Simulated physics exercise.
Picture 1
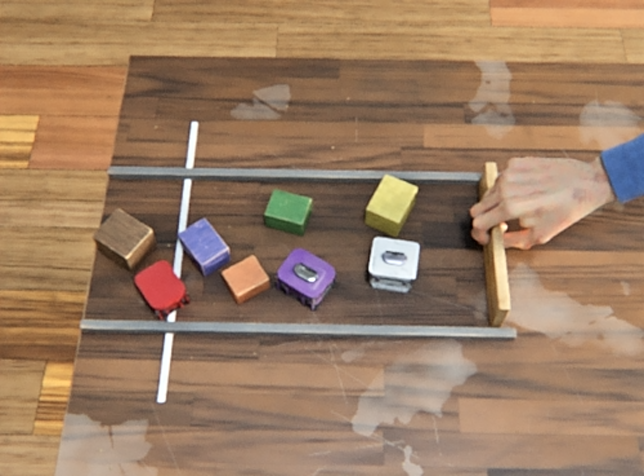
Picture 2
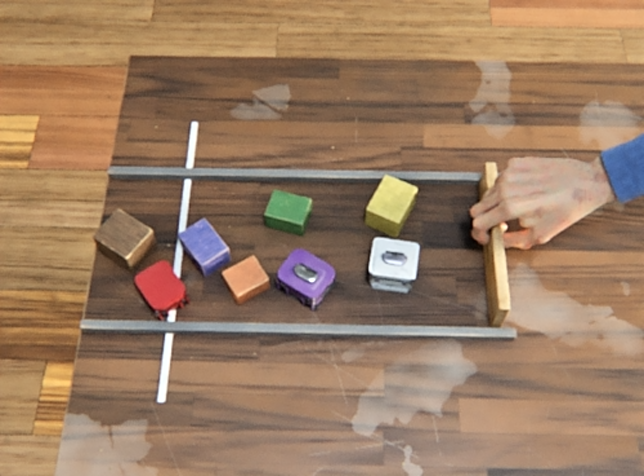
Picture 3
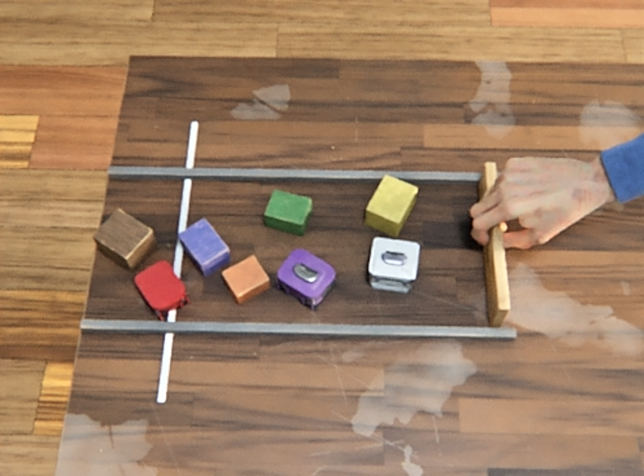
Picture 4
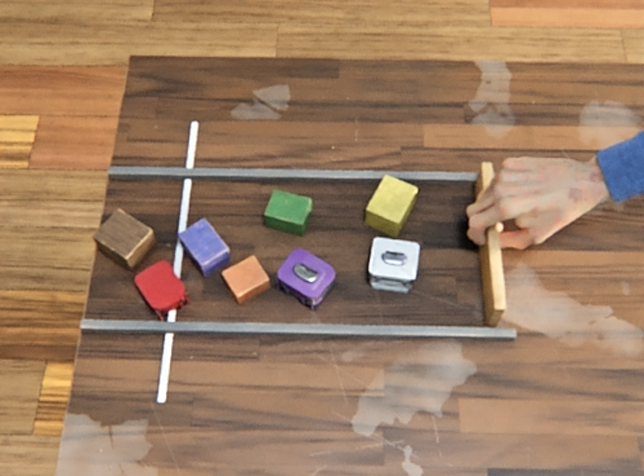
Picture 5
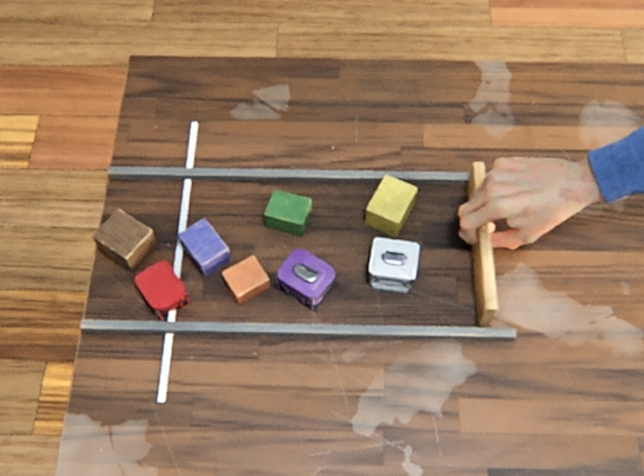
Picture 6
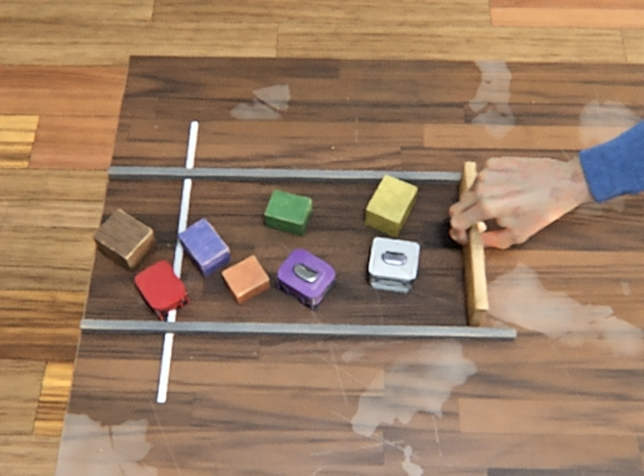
On a wooden surface, a hand slides a board slightly left toward scattered blocks and cases.
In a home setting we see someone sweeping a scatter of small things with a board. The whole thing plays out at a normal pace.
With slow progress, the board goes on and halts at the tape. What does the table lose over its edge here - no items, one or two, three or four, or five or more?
The loss over the edge is three or four.
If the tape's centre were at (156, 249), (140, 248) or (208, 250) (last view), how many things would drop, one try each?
Down on the floor: 4, 6 and 1.
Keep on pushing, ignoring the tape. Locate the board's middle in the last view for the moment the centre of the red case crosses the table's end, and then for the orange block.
The middle is at (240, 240) when it's the red case, and at (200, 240) when it's the orange block.
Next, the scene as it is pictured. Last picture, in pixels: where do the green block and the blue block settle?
The green block comes to rest at (127, 215), and the blue block comes to rest at (106, 251).
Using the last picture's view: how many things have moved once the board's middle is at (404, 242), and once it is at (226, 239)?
Tally: First 2; then 8.
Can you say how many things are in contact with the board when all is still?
Count recorded: 2.
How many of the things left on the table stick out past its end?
It totals 2.
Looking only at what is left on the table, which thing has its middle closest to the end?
Blue block.
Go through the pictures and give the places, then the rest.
The first frame shows brown block (126, 241); red case (162, 290); blue block (205, 247); board (493, 243); tape (180, 249).
The second frame shows red case (162, 290); green block (289, 213).
The third frame shows blue block (205, 248); yellow block (391, 206).
The fourth frame shows brown block (126, 241); purple case (306, 279).
The fifth frame shows red case (162, 290); white case (393, 265).
The sixth frame shows brown block (126, 241); red case (162, 290); blue block (205, 248); board (472, 243); tape (180, 249).
A little later, none off yet; brown block at rest near (126, 241); red case at rest near (162, 290); blue block at rest near (203, 247).
When it is over, the number that fall off is three or four; down, orange block, red case and brown block.
